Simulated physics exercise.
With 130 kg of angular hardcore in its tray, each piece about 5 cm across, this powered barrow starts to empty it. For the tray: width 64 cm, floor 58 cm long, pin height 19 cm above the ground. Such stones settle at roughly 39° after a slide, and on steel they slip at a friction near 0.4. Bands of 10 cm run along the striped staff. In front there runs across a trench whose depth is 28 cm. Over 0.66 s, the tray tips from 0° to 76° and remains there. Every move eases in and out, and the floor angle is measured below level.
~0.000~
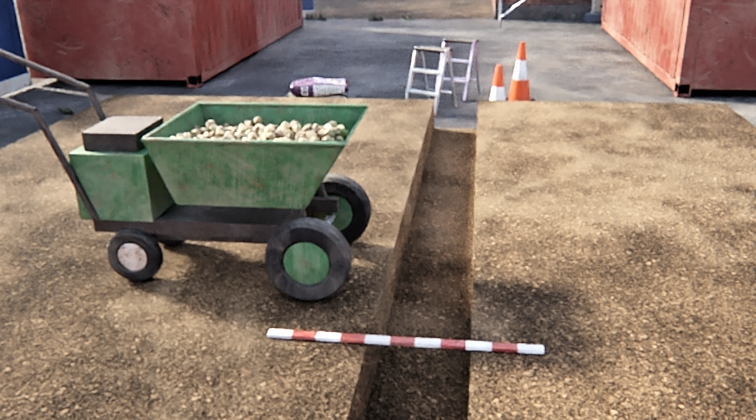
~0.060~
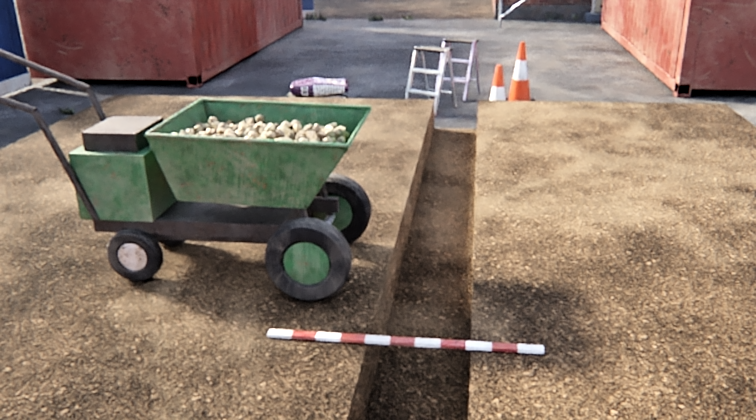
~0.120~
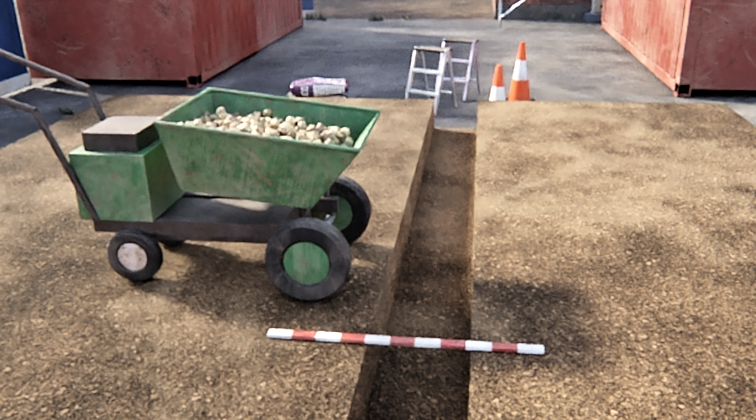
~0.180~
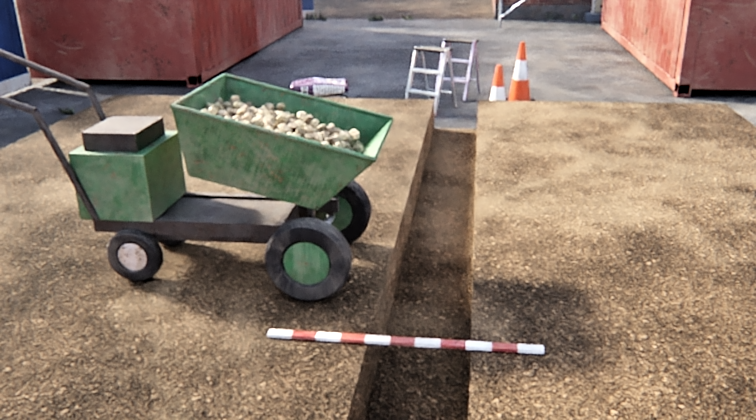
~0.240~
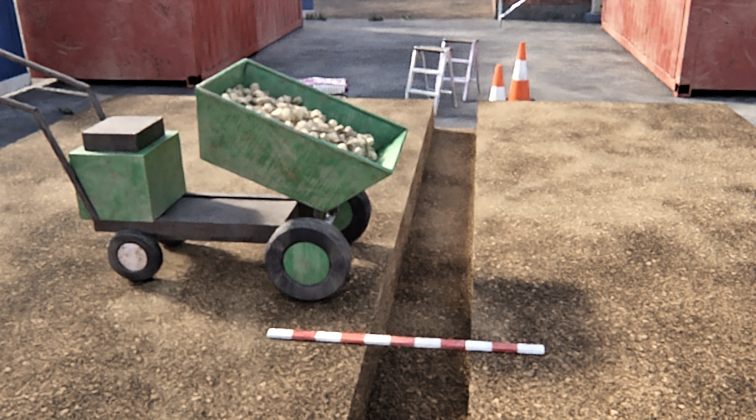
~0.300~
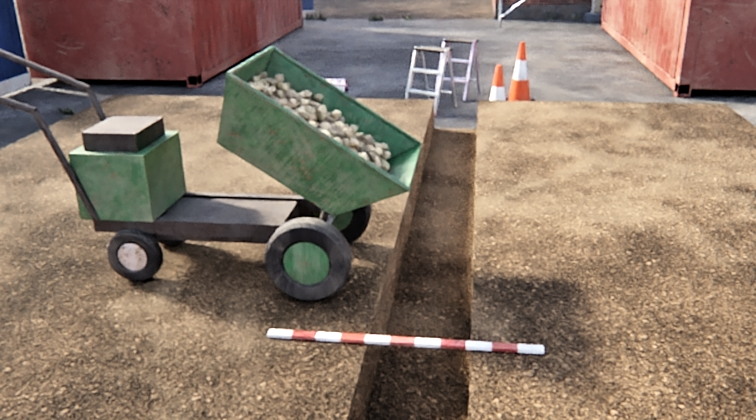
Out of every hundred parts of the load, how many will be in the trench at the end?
Close to 47 in every hundred.
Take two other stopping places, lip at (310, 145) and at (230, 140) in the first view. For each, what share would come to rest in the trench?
Near 70 then near 65 percent.
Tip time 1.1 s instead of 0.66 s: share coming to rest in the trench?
Something close to 60 per cent.
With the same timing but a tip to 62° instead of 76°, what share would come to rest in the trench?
About 15%.
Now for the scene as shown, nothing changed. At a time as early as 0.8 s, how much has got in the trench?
I'd put it near 10 per cent.
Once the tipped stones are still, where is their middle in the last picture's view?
I'd point to around (480, 274).
After 0.5 s the floor is at 65°; 100 % in the tray; the foremost stones are at (434, 219).
After 0.8 s the floor is at 76°; 69 % in the tray, 9 % in the trench, 22 % past the trench; the foremost stones are at (534, 288).
After 1.1 s the floor is at 76°; 25 % in the tray, 24 % in the trench, 51 % past the trench; the foremost stones are at (693, 289).
After 3.1 s the floor is at 76°; 4 % in the tray, 47 % in the trench, 49 % past the trench; the foremost stones are past the picture's edge.
